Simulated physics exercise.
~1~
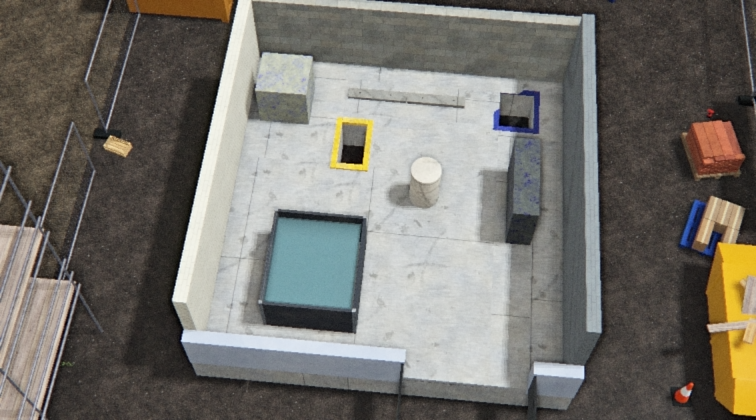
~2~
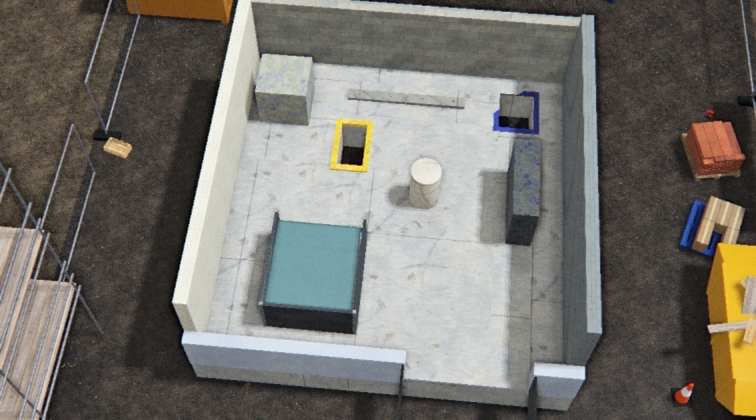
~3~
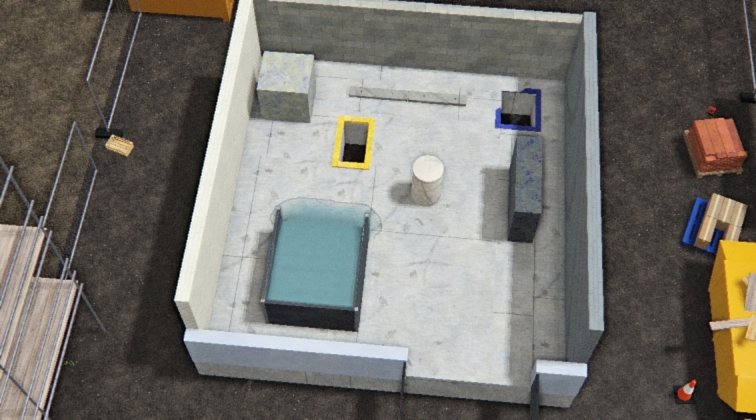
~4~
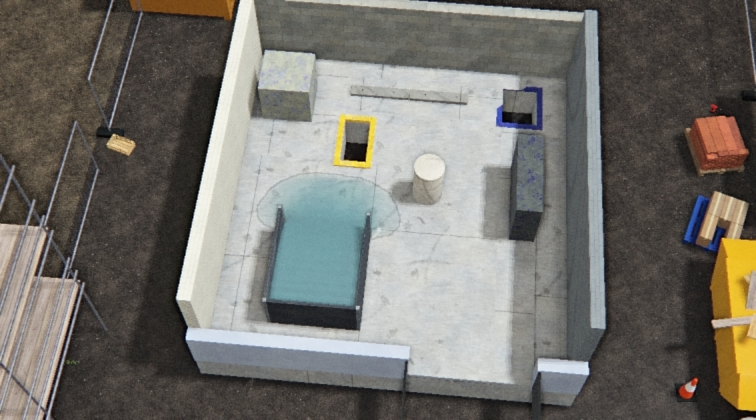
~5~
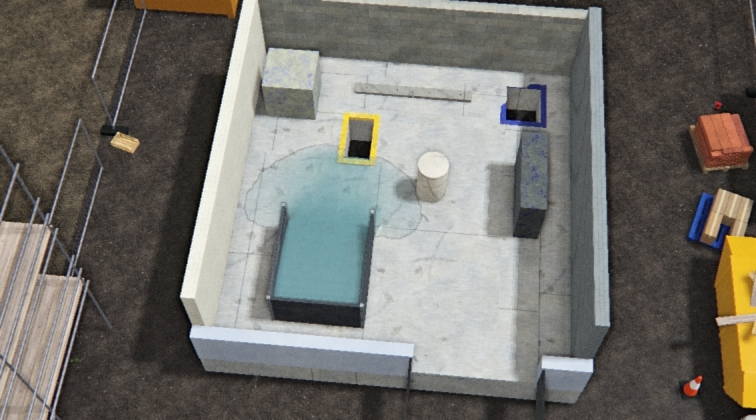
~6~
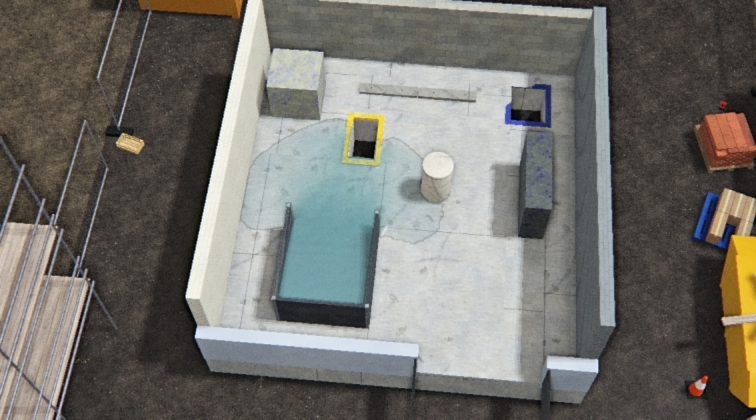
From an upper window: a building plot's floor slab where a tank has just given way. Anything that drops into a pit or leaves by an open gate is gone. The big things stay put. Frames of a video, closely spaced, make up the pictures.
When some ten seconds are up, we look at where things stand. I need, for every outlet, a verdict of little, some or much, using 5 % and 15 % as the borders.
Verdicts: Gate, little; blue pit, much; yellow pit, much.
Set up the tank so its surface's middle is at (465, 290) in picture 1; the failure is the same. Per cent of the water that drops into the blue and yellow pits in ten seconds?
The blue pit gets 30 per cent and the yellow pit 2 per cent.
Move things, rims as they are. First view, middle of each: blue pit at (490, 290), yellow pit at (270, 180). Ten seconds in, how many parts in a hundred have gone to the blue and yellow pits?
Per cent: Blue 6, yellow 14.
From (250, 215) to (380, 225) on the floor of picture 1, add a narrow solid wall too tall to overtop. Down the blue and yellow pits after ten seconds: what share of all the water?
Blue 2 %, yellow 0 %.
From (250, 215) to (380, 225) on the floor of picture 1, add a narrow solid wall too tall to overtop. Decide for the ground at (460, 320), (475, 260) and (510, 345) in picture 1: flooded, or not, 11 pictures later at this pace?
Running through them in order, the first comes out taken by the flood, the second taken by the flood and the last taken by the flood.
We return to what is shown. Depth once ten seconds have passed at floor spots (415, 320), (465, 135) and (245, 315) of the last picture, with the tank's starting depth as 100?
First 2, next 2, last 10 in a hundred.
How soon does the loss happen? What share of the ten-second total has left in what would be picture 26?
45 per cent.
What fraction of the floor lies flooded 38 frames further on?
Roughly 70 percent.
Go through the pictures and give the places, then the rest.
In the first picture, the water tank at (314, 261) is whole and still.
In the second picture, water pours out on the water tank's far side and has run to a hidden place.
In the third picture, water pours out on the water tank's far side and has run to (280, 208).
In the fourth picture, water pours out on the water tank's far side and has run to (283, 184).
In the fifth picture, water pours out on the water tank's far side and has run to (321, 148).
In the sixth picture, water pours out on the water tank's far side and has run to (332, 122).
A moment on, water covers 35 % of the floor; the gate 0 %, the blue pit 0 %, the yellow pit 7 %.
Next, water covers 45 % of the floor; the gate 0 %, the blue pit 0 %, the yellow pit 12 %.
Then, water covers 50 % of the floor; the gate 0 %, the blue pit 6 %, the yellow pit 16 %.
Later, water covers 70 % of the floor; the gate 0 %, the blue pit 17 %, the yellow pit 20 %.
In the end, water covers 90 % of the floor; the gate 1 %, the blue pit 24 %, the yellow pit 21 %.
